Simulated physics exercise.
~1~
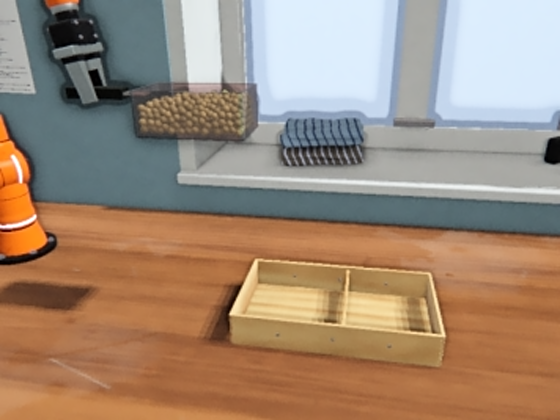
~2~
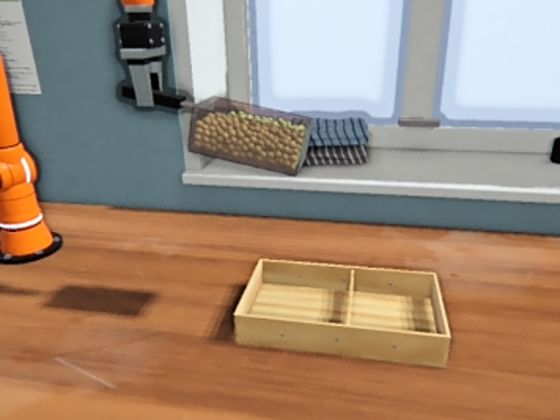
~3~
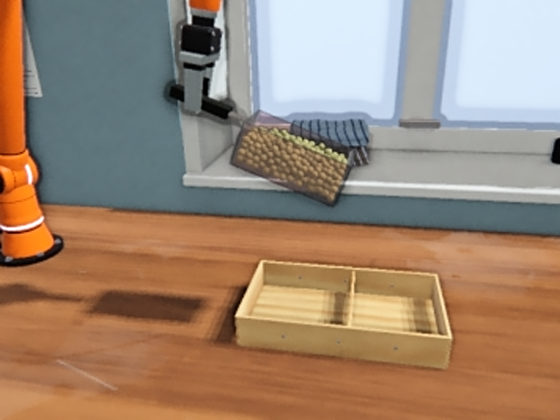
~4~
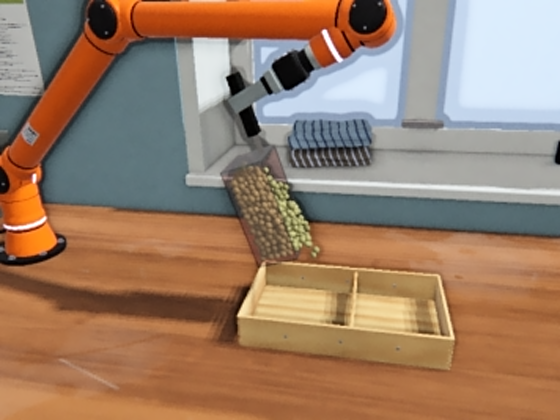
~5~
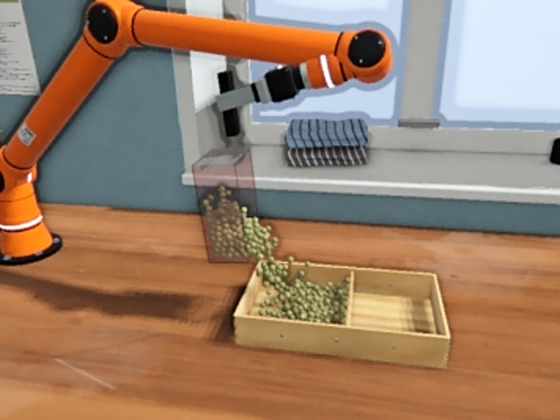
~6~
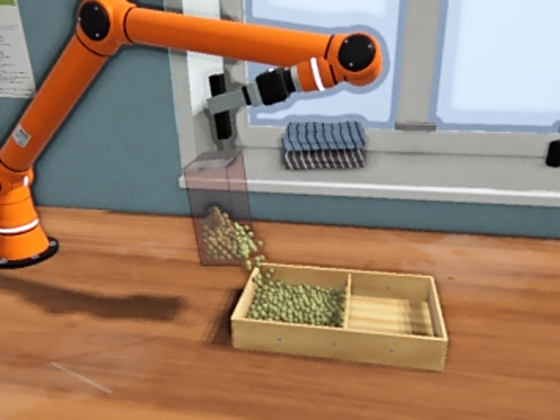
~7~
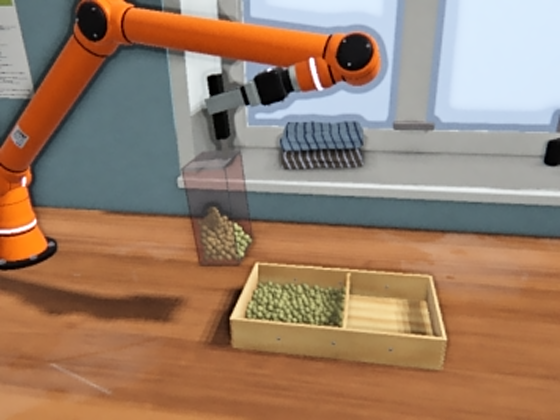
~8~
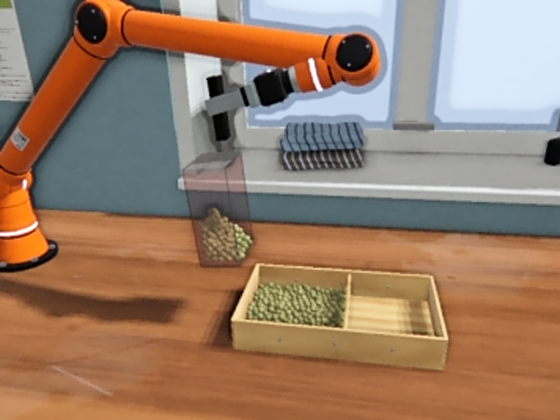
An orange robot arm on the left holds a see-through box of small beads before a blue-grey wall and a bright window, above a brown wooden table seen from slightly above. A pale wooden crate split by a cross wall sits on the table, and a folded dark blue cloth rests on the sill. The arm carries the box right and down, tipping it steeply forward. Greenish beads spill into the crate's left part and cover its floor. The flow stops, leaving the right part empty and a small heap inside the upended box.
